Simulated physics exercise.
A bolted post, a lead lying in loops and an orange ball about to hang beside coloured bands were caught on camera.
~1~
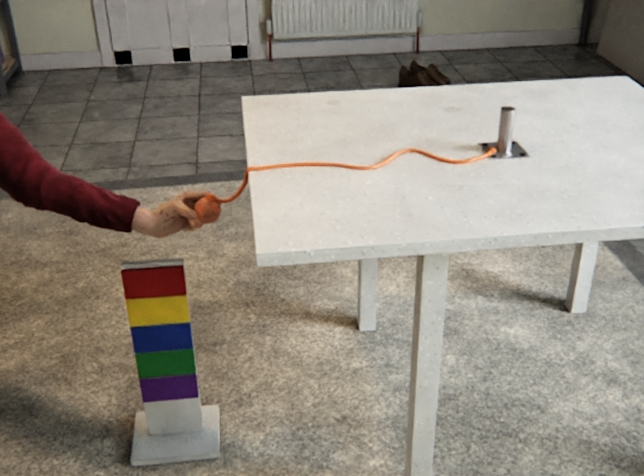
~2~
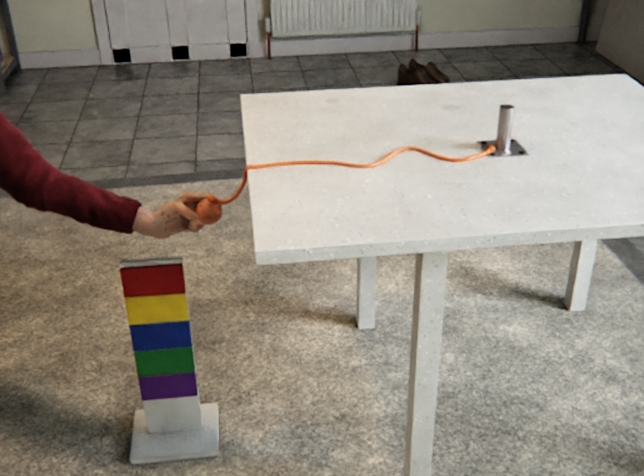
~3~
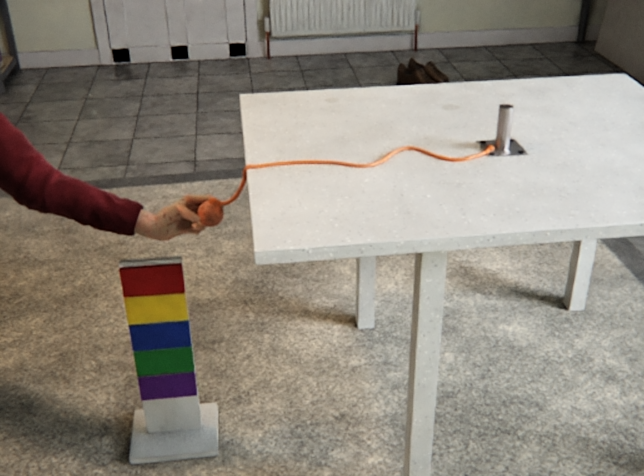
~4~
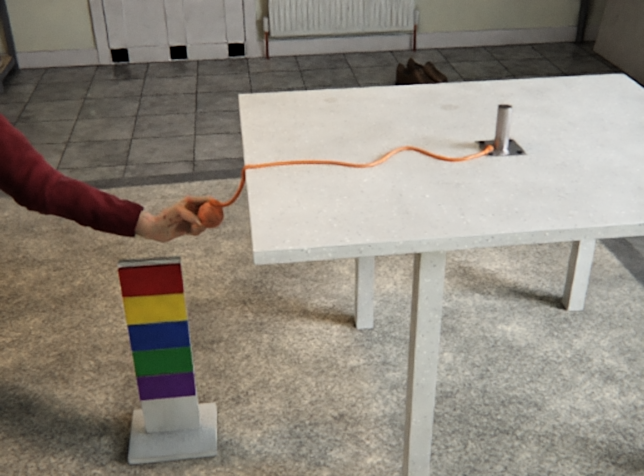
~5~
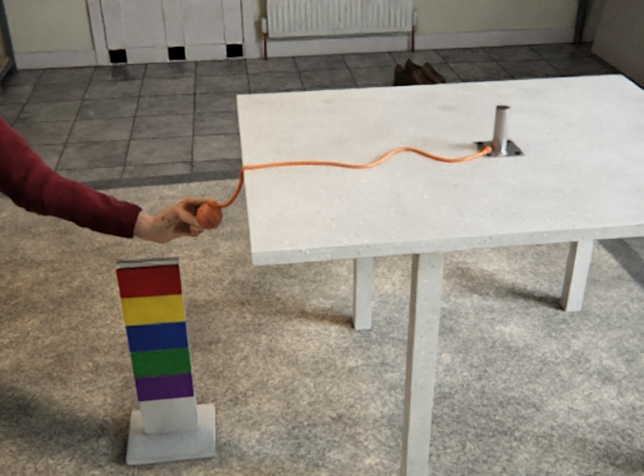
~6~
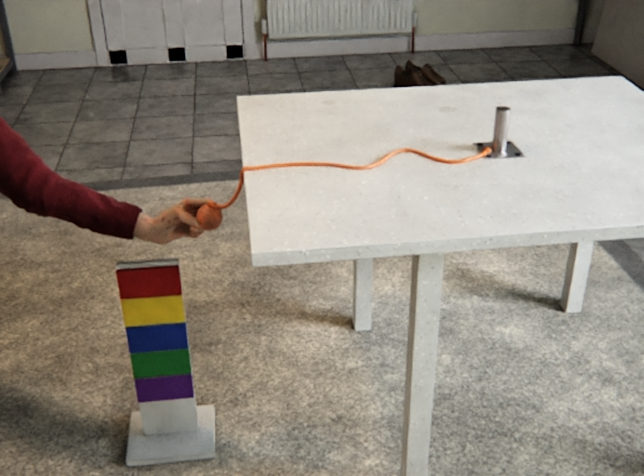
A hand in a dark red sleeve barely moved as it held an orange ball beside a white table, its orange cord lying in loose curves across the top, near a stand with five coloured bands.
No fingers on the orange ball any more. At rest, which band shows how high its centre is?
The red band shows it.
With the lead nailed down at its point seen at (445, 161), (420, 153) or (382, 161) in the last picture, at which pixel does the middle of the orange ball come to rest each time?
Roughly (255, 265), (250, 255) and (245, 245), in that order.
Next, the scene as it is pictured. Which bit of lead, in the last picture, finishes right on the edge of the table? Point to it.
Pixel (281, 166) or thereabouts.
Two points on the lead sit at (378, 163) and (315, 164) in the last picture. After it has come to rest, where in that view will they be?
They end up at (343, 162) and (275, 167).
Early on, ball near (274, 260); level with red.
Midway, ball near (245, 271); level with red.
Finally, ball near (253, 270); level with red. Its centre hangs level with the red band.
